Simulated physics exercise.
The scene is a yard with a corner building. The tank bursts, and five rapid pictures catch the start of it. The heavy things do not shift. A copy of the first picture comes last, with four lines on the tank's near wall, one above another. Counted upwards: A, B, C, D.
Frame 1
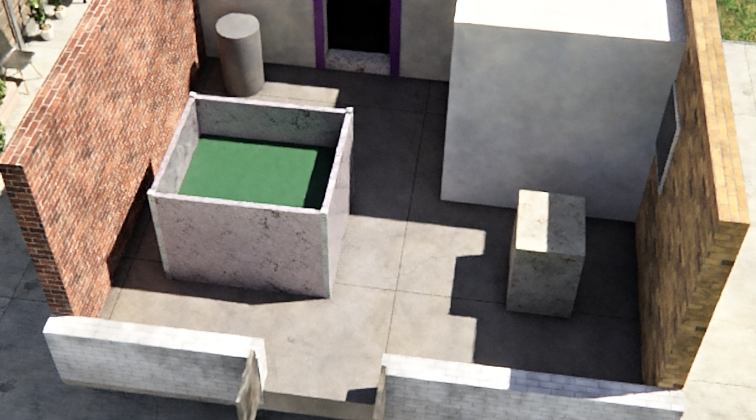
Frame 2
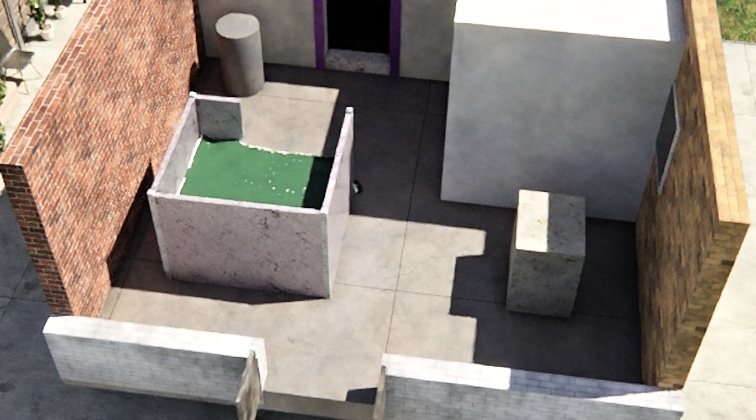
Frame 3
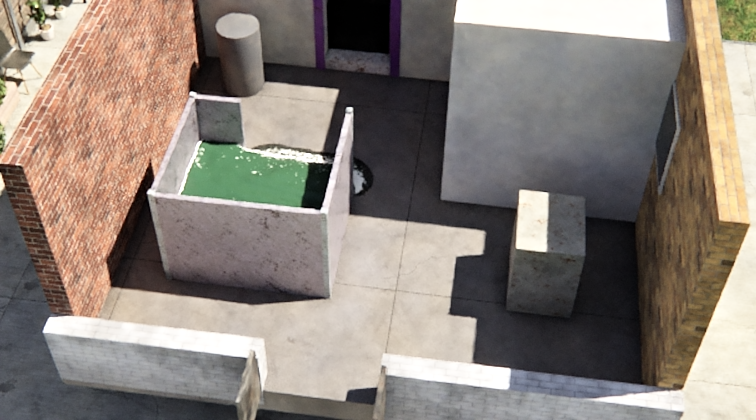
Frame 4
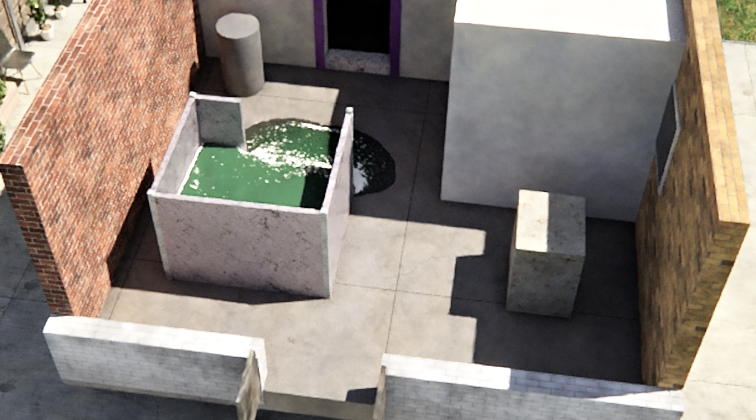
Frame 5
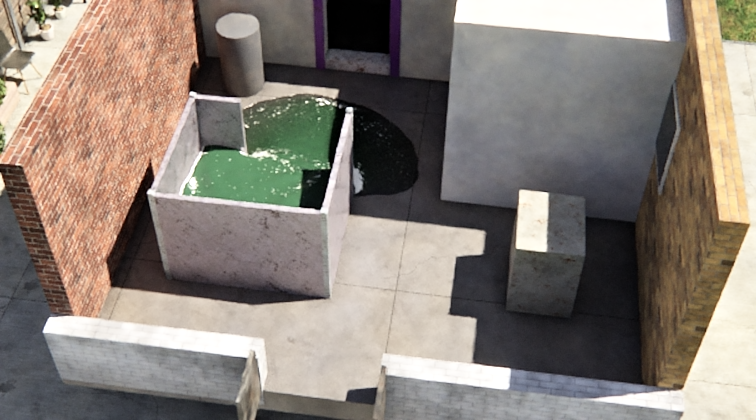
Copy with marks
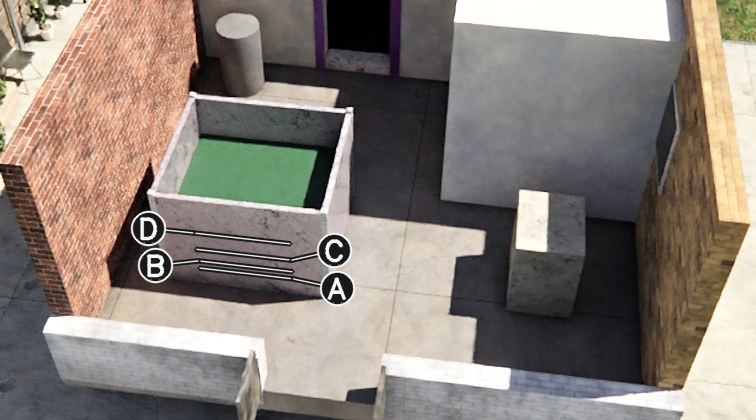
The video shows a walled yard with a marble-sided tank of green water; part of the tank's back wall disappears, and the water pours out behind it, spreading across the paving toward the right in a widening dark green pool.
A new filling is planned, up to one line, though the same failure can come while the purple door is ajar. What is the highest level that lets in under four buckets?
B.
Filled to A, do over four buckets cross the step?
No, not at all.
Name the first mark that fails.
Mark C.
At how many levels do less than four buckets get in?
Two of them.
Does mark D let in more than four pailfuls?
Yes, it does.
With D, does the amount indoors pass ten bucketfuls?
Yes, it does.
On the marked copy, A at (246, 273); B at (245, 266); C at (243, 254); D at (241, 238); from the bottom up A, B, C, D.
Choosing A, nothing gets over.
Choosing B, a splash gets over, under a bucket.
Choosing C, about 8 bucketfuls get in.
Choosing D, dozens of bucketfuls pour in.
